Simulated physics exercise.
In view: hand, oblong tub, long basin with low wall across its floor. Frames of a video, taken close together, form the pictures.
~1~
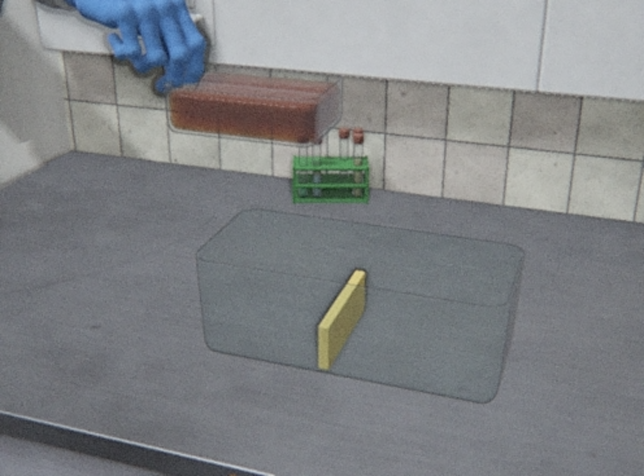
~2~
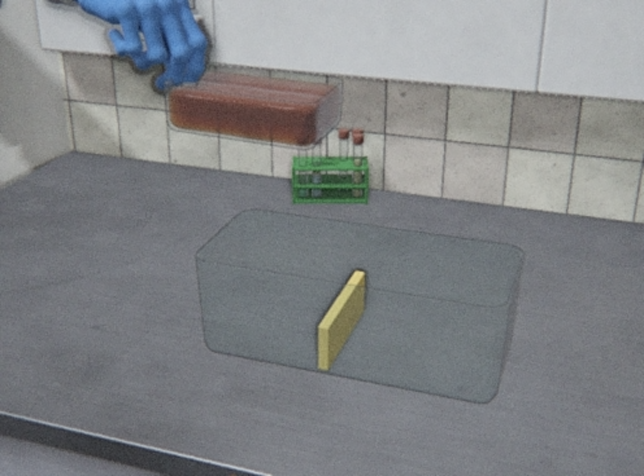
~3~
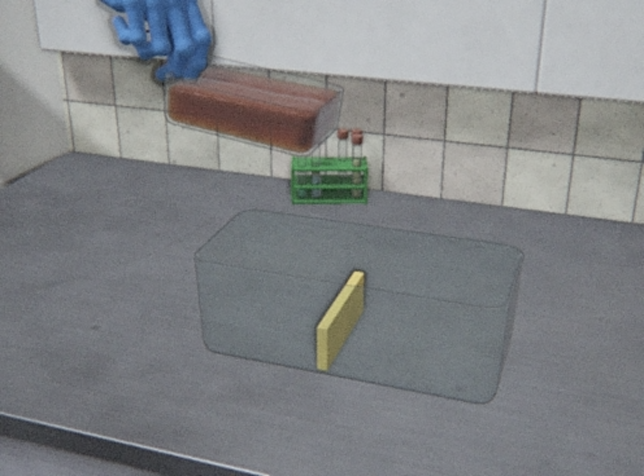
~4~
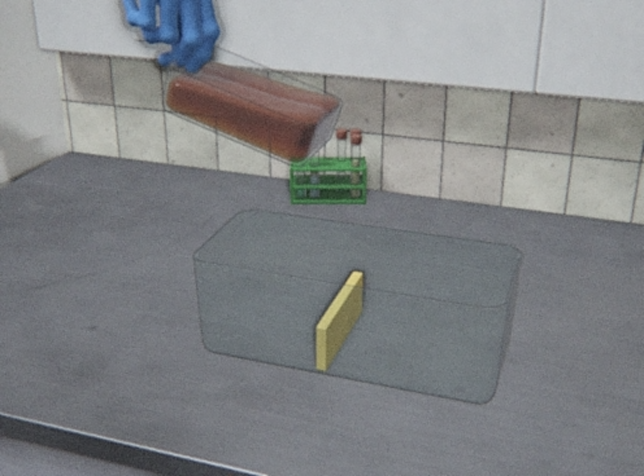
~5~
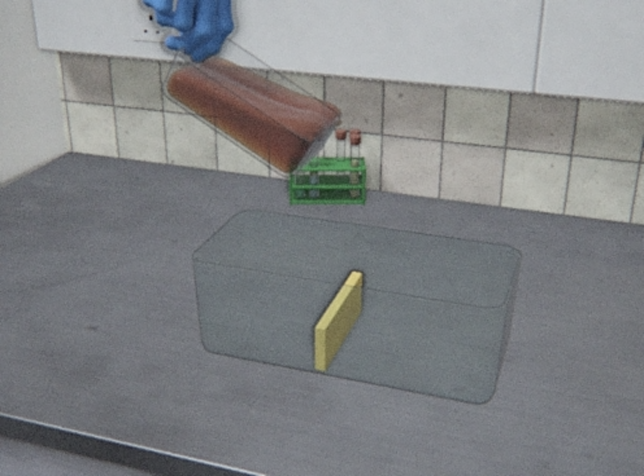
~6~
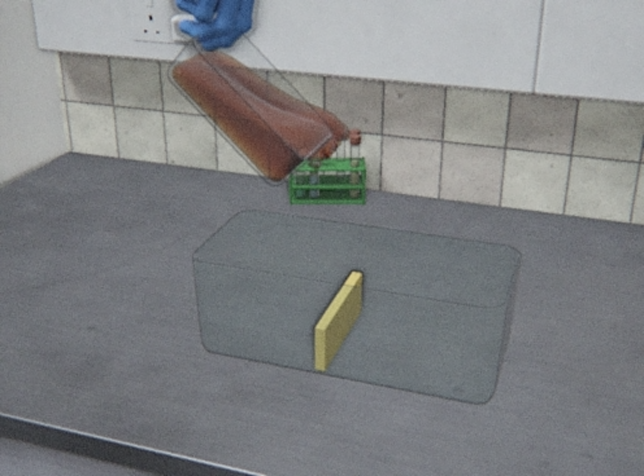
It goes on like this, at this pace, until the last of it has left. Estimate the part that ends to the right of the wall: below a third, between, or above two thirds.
Reaches a third, not past two thirds.
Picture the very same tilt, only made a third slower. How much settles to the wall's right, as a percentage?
About 80 in a hundred.
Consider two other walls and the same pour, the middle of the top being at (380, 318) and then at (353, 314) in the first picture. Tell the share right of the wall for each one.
Respectively 15 and 50 per cent, approximately.
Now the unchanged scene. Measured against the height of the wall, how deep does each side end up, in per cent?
Left part: 20 per cent, right part: 30 per cent.
A moment on, the oblong tub is tipped right over and 8 per cent is still to pour, 24 is left of the wall and 60 right of it.
Next, the oblong tub is tipped right over and 0 per cent is still to pour, 27 is left of the wall and 51 right of it.
Then the oblong tub is tipped right over and 1 per cent is still to pour, 32 is left of the wall and 54 right of it.
Later the oblong tub is tipped right over and 0 per cent is still to pour, 35 is left of the wall and 57 right of it.
At rest 35 per cent lies left of the wall, 58 right of it and 8 outside.
